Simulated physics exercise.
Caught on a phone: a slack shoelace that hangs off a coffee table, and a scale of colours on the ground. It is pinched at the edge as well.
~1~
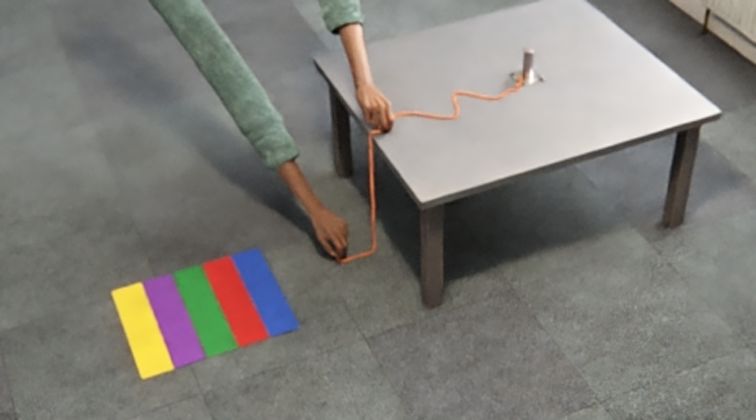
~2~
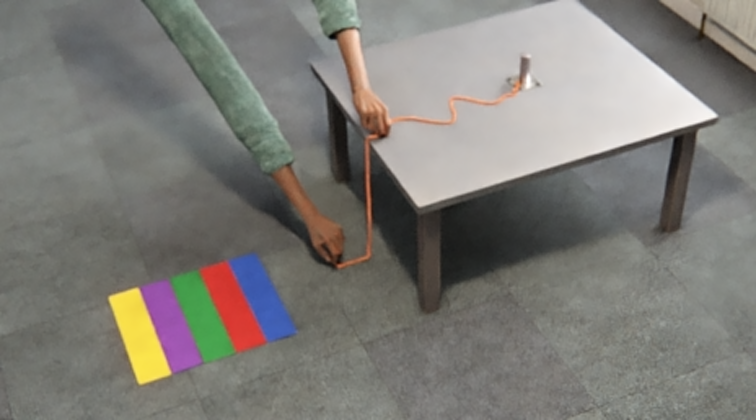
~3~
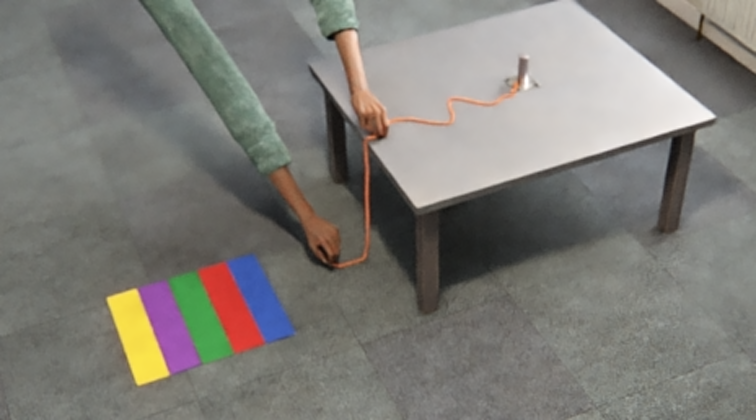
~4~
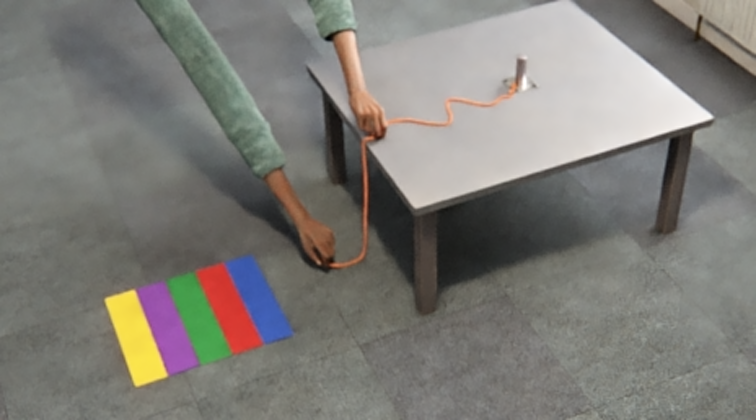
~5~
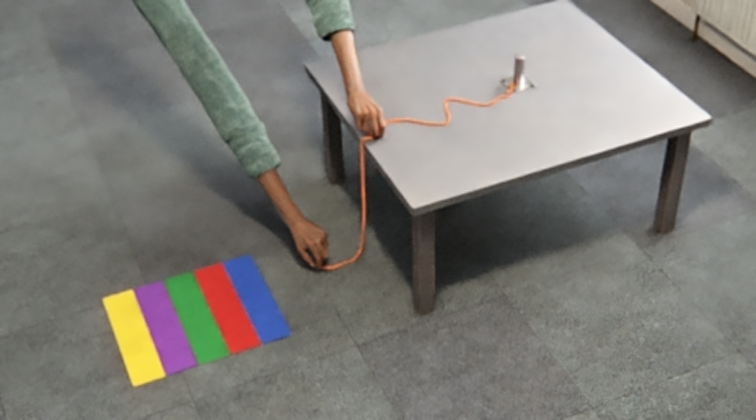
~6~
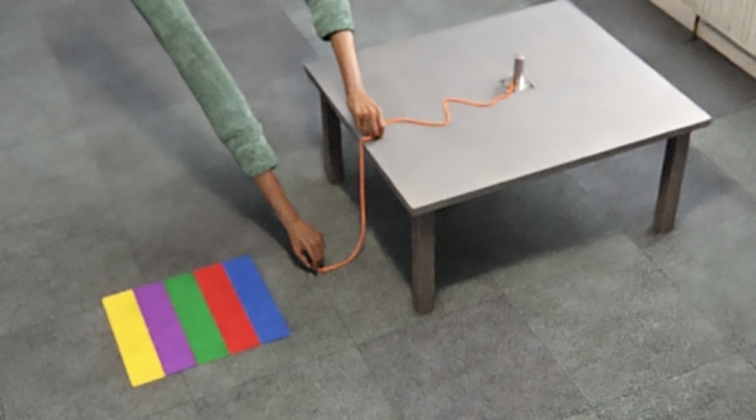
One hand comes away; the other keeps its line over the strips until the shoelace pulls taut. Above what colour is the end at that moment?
The end stops over the purple strip.
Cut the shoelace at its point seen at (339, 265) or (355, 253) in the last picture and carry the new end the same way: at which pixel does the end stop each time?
In that order: (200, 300) and (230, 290).
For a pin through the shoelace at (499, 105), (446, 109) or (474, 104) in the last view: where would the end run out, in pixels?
About (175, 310), (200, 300) and (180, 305).
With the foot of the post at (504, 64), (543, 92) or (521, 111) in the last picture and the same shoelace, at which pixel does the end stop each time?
The places are (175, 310), (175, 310) and (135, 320).
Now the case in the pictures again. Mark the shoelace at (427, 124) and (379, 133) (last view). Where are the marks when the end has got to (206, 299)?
The first at (376, 130), the second at (348, 174).
A little later, end near (206, 299); over green.
Next, end near (177, 308); over green.
When it is tight, end near (159, 313); over purple. It gets as far as the purple strip.
